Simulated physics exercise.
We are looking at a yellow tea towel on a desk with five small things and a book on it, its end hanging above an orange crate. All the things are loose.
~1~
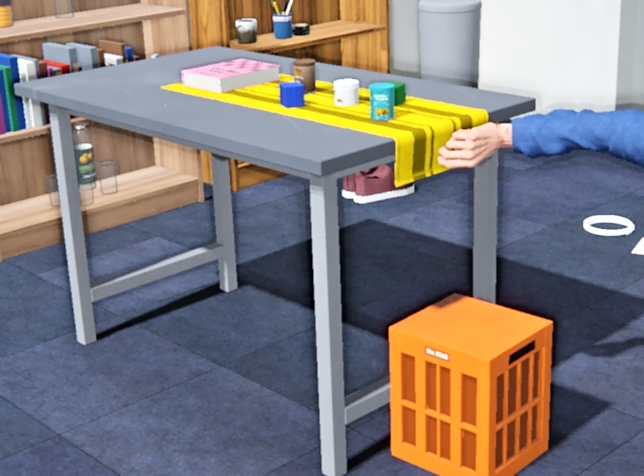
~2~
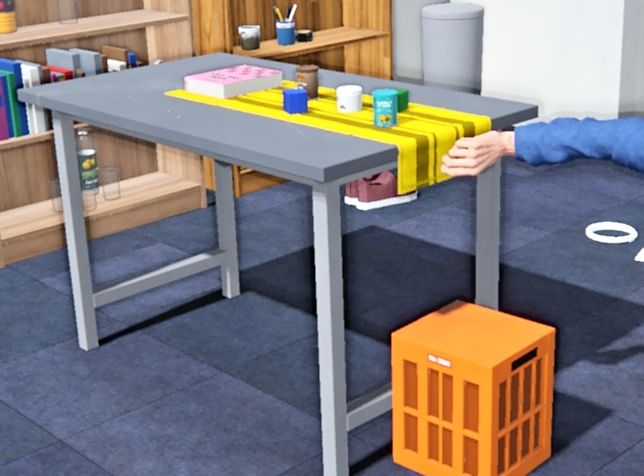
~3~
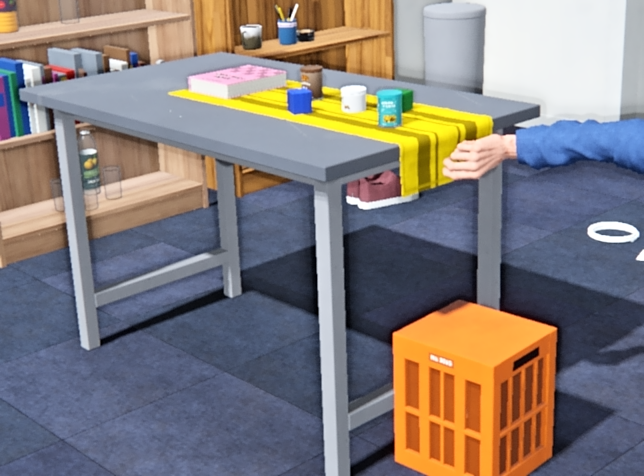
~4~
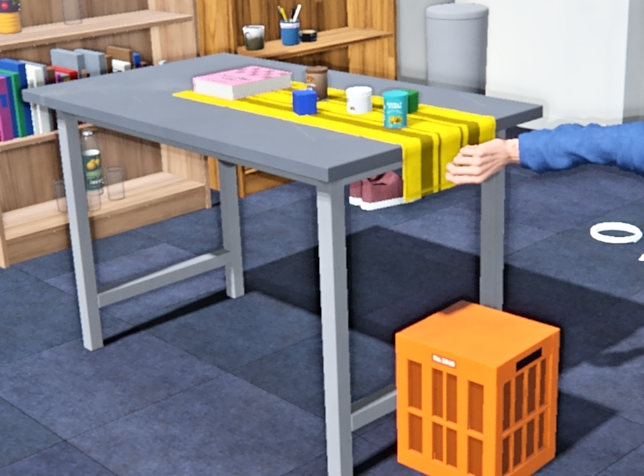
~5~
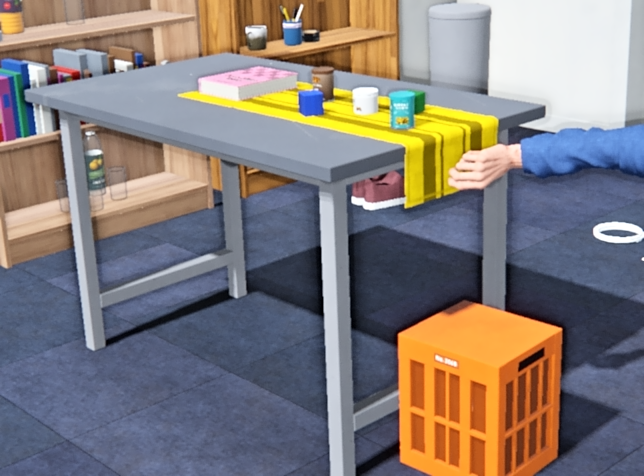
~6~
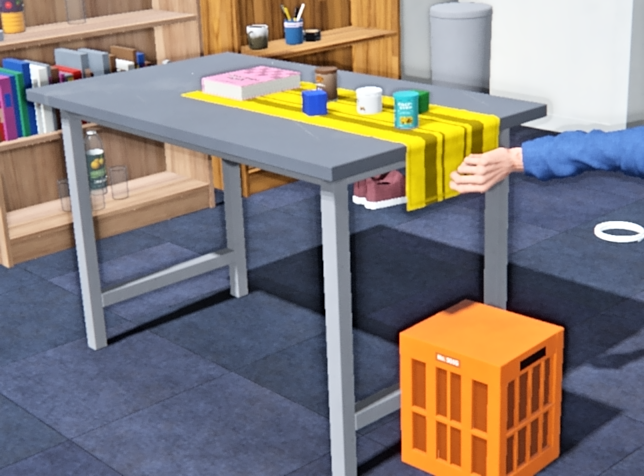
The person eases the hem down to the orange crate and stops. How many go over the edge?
The answer is three.
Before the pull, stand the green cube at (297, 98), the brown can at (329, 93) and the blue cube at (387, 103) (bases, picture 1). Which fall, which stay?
The green cube holds on; the brown can does not fall; the blue cube comes down.
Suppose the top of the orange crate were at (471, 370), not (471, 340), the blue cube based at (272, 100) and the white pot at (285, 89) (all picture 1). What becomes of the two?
The blue cube holds on; the white pot keeps its place on top.
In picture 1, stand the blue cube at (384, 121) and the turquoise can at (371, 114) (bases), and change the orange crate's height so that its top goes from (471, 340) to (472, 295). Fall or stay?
The blue cube comes down, the turquoise can goes over.
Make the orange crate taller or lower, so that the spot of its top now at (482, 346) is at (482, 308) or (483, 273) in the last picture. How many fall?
It would be 2 and 1.
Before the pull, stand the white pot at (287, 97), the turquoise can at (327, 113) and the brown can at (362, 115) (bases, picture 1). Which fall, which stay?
The white pot holds on; the turquoise can goes over; the brown can falls.
Soon after, hem near (456, 230); all still up.
Then, hem near (457, 284); turquoise can and green cube gone.
Further on, hem on the crate; turquoise can, green cube and white pot gone.
At rest, hem on the crate; turquoise can, green cube and white pot gone. Over the edge go three.
